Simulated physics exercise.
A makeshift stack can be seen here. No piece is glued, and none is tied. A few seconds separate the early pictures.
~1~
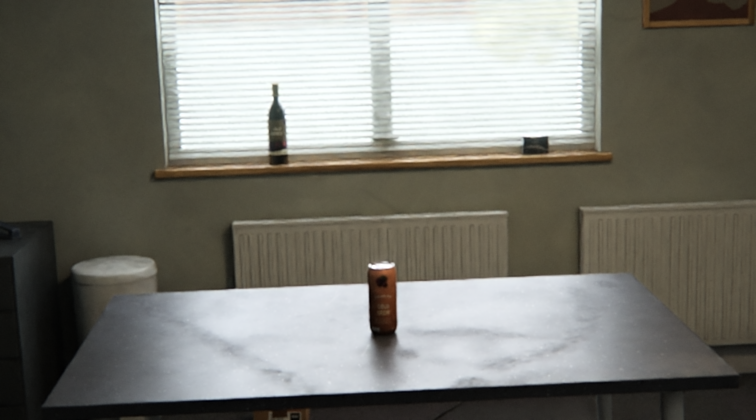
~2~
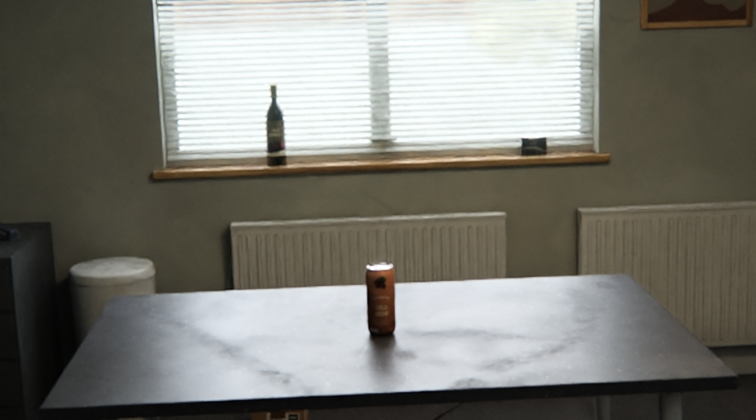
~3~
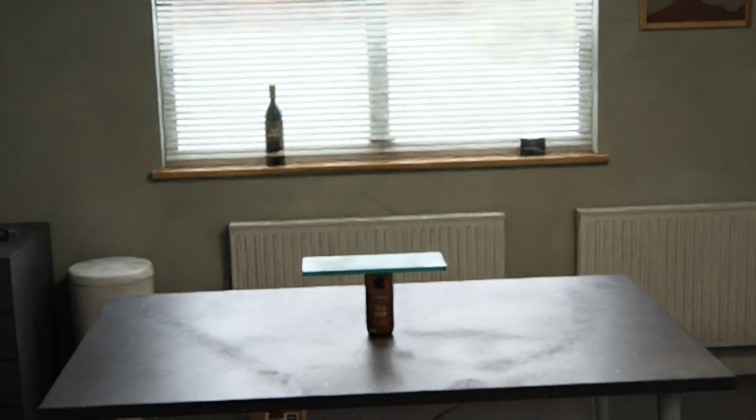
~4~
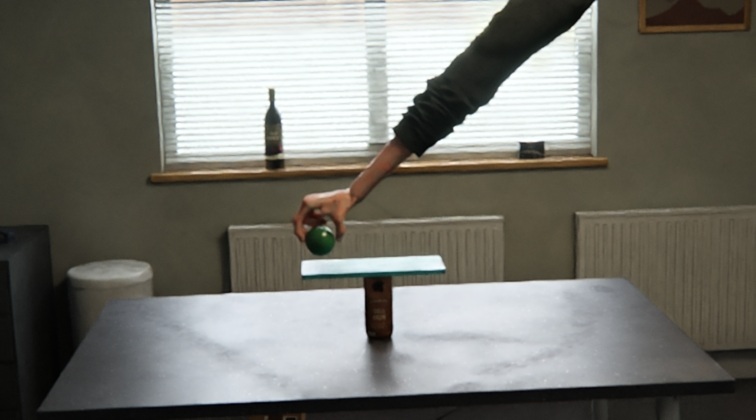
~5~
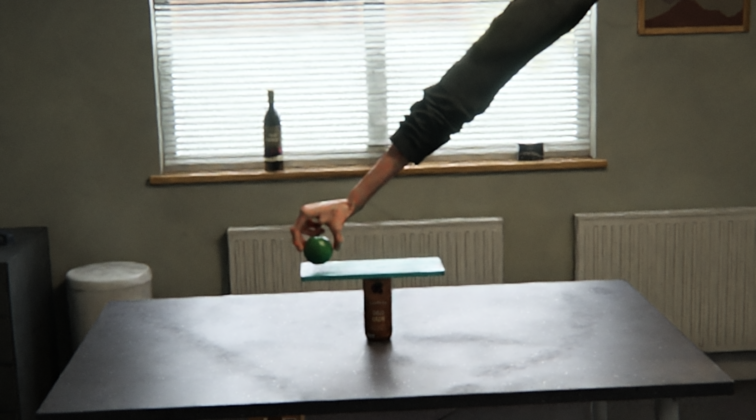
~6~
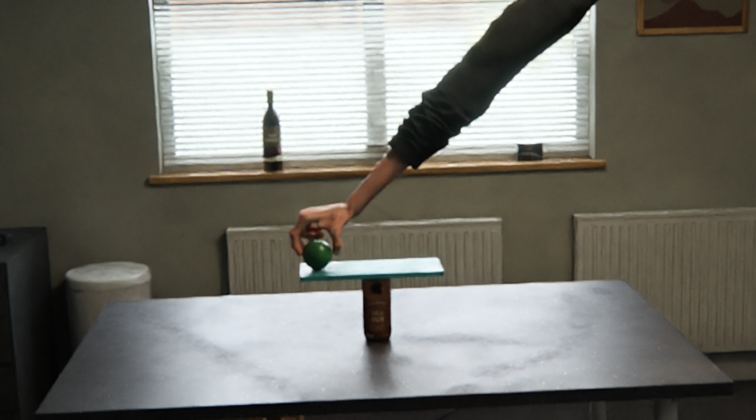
The clip opens on a reddish-brown can standing alone on a dark table before a window with blinds. A turquoise board then appears lying across the top of the can. Next, an arm reaches in from the upper right, lowers a green apple onto the board's left end, and keeps holding it.
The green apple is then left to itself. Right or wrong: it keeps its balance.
Wrong.
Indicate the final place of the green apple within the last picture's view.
Near (278, 329).
Then, 0.50 s past the last view, green apple now fallen; turquoise board rocked 56° from its first pose.
Then, 0.60 s past the last view, turquoise board rocked 60° from its first pose.
Then, 0.80 s past the last view, turquoise board now fallen; orange can rocked 41° from its first pose.
Then, 0.90 s past the last view, orange can now fallen.
Finally, fallen, turquoise board, orange can and green apple. Final places as the last picture's camera would see them, green apple near (278, 329). The stack loses its balance.
